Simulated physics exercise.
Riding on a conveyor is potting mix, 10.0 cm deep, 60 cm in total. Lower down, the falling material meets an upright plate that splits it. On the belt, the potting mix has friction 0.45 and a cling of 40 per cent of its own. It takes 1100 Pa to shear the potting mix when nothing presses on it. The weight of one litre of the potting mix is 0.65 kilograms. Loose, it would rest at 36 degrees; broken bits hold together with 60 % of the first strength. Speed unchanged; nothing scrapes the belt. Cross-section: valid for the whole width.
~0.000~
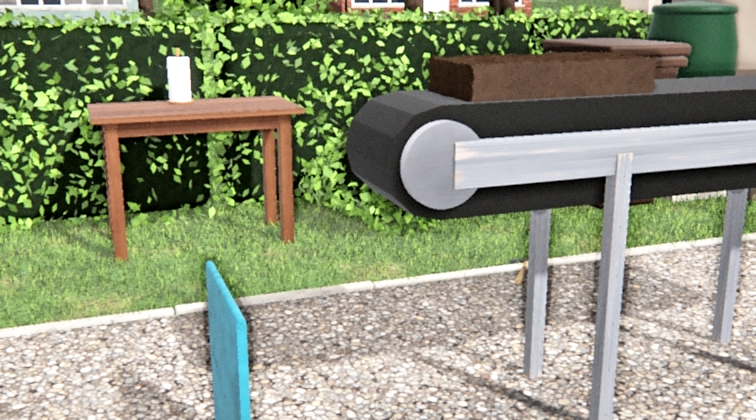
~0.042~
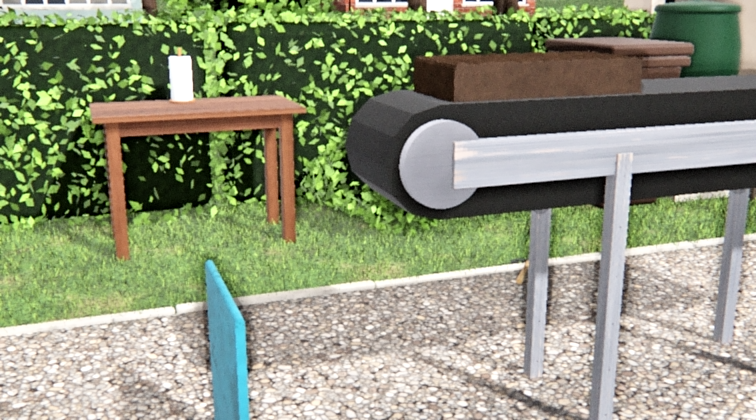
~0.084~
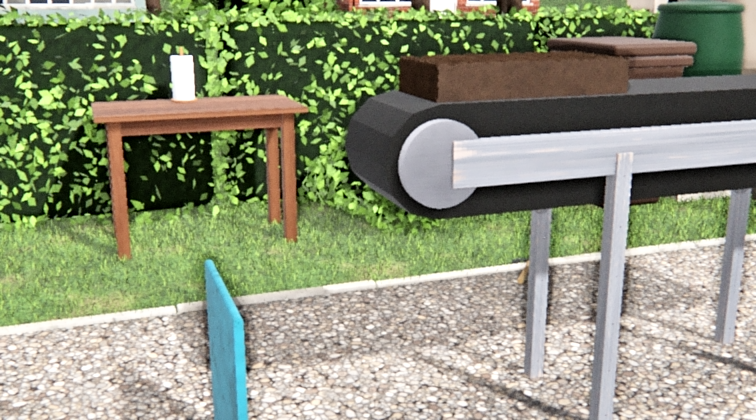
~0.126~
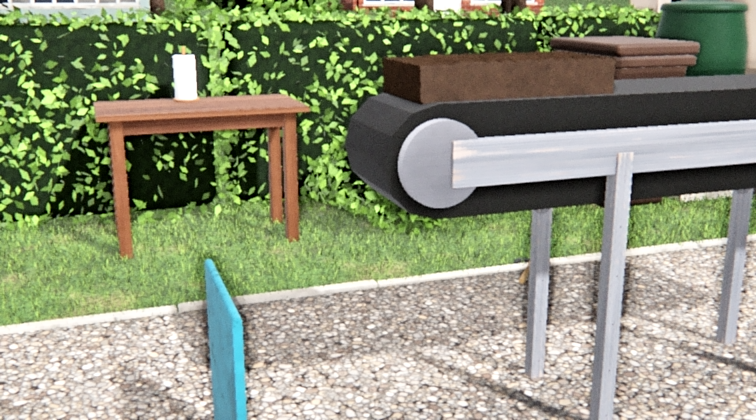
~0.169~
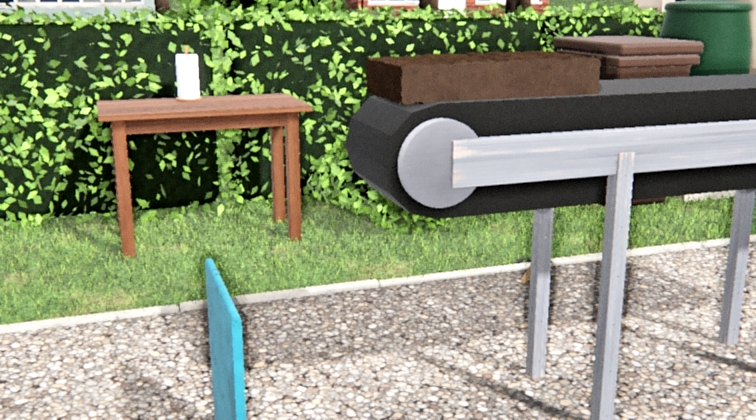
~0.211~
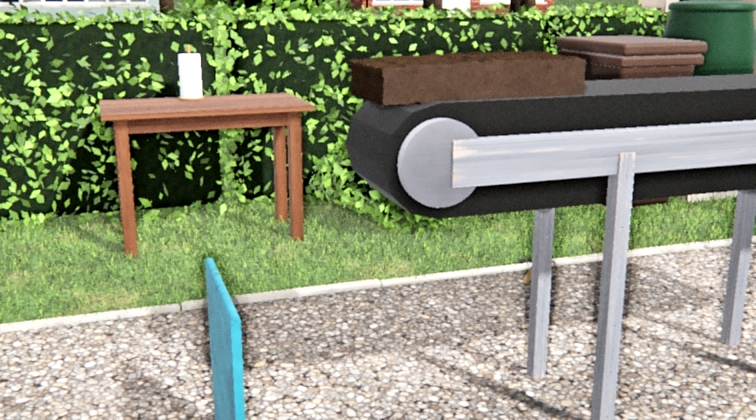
In a garden, a long brown block of potting mix riding left on a black conveyor belt, its front edge passing over the roller.
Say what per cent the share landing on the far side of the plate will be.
Roughly 0 out of 100.
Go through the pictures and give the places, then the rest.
The first frame shows leading edge of the potting mix at (472, 95).
The second frame shows leading edge of the potting mix at (455, 85).
The third frame shows leading edge of the potting mix at (437, 93).
The fourth frame shows leading edge of the potting mix at (420, 68), 8 % of it past the top of the roller, in one piece.
The fifth frame shows leading edge of the potting mix at (401, 80), 17 % of it past the top of the roller, in one piece.
The sixth frame shows leading edge of the potting mix at (382, 73), 25 % of it past the top of the roller, in one piece.
After 0.38 s, 0 % is beyond the plate's line.
After 0.57 s, 1 % is beyond the plate's line.
After 0.77 s, 0 % is beyond the plate's line.
After 0.96 s, 0 % is beyond the plate's line.
After 2.13 s, at the end, 0 % is beyond the plate's line.
